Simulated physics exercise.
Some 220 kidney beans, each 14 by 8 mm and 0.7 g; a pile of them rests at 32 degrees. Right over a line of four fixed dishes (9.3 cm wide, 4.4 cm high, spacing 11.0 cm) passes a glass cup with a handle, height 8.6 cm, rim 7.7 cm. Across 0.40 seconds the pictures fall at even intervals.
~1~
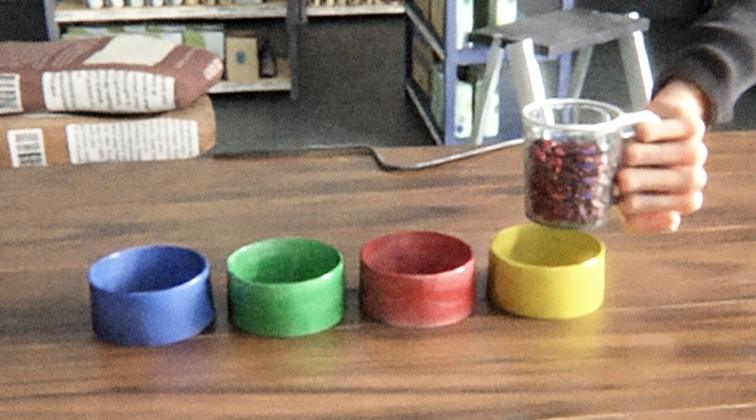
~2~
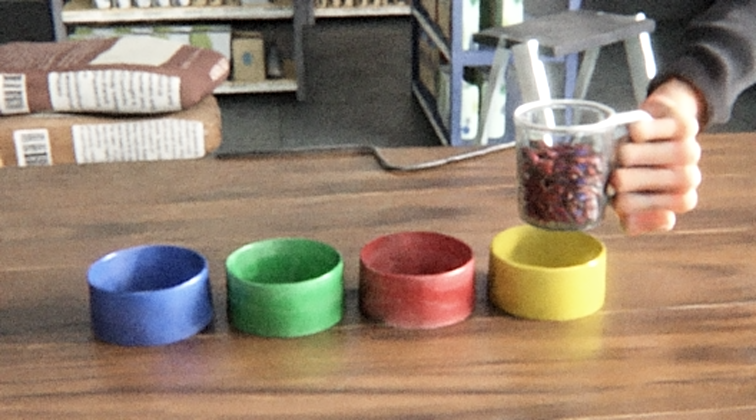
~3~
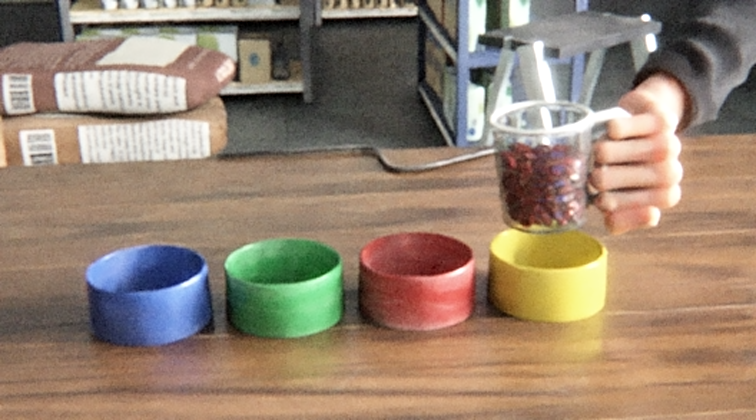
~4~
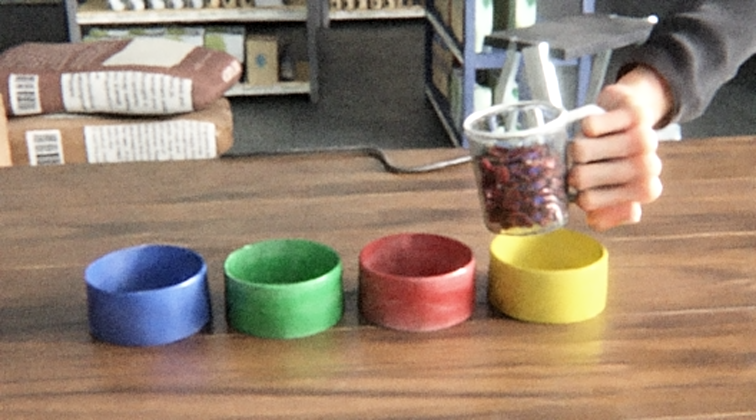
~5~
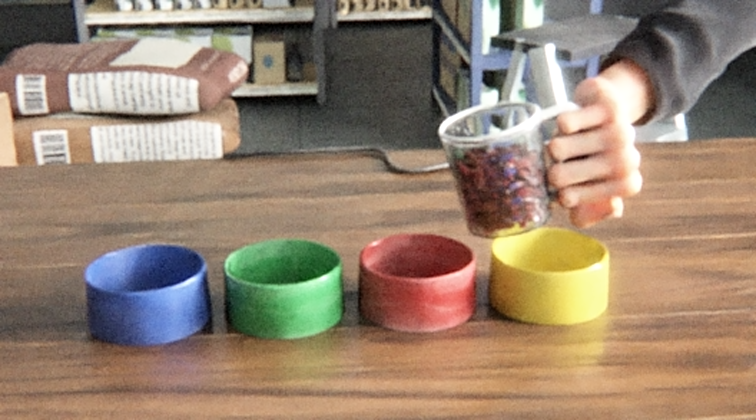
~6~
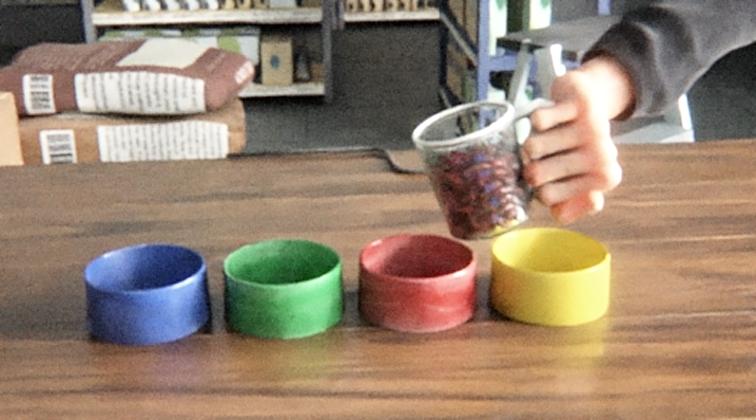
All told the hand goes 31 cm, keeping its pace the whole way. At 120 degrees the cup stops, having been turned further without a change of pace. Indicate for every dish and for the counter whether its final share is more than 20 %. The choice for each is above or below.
Red: I think it's going to gather a fifth or less of the pieces; blue: I think it's going to gather in excess of a fifth of the pieces; green: I think it's going to gather a fifth or less of the pieces; yellow: I think it's going to gather a fifth or less of the pieces; counter: I think it's going to gather a fifth or less of the pieces.
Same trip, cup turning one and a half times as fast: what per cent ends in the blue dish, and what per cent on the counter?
Result: Blue dish 100, counter 0.
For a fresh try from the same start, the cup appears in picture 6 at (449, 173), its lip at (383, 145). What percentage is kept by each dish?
In the end red holds 0, blue holds 100, green holds 0, yellow holds 0.
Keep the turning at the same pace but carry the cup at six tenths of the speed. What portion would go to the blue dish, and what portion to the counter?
Result - blue dish: 100; counter: 0.
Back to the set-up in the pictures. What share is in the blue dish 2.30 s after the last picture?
100 % so far.
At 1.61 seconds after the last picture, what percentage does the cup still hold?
Roughly 95 %.
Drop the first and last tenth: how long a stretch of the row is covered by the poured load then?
I'd put it near 5 cm.
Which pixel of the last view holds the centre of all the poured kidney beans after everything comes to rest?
Near (141, 290).
Then, 0.97 s after the last picture, tilt 65 degrees; cup holds 100 %.
Then, 1.61 s after the last picture, tilt 96 degrees; cup holds 95 %, blue 5 %.
Then, 2.30 s after the last picture, tilt 120 degrees; cup holds 0 %, blue 100 %.
In the end, red 0 %, blue 100 %, green 0 %, yellow 0 %, counter 0 %.
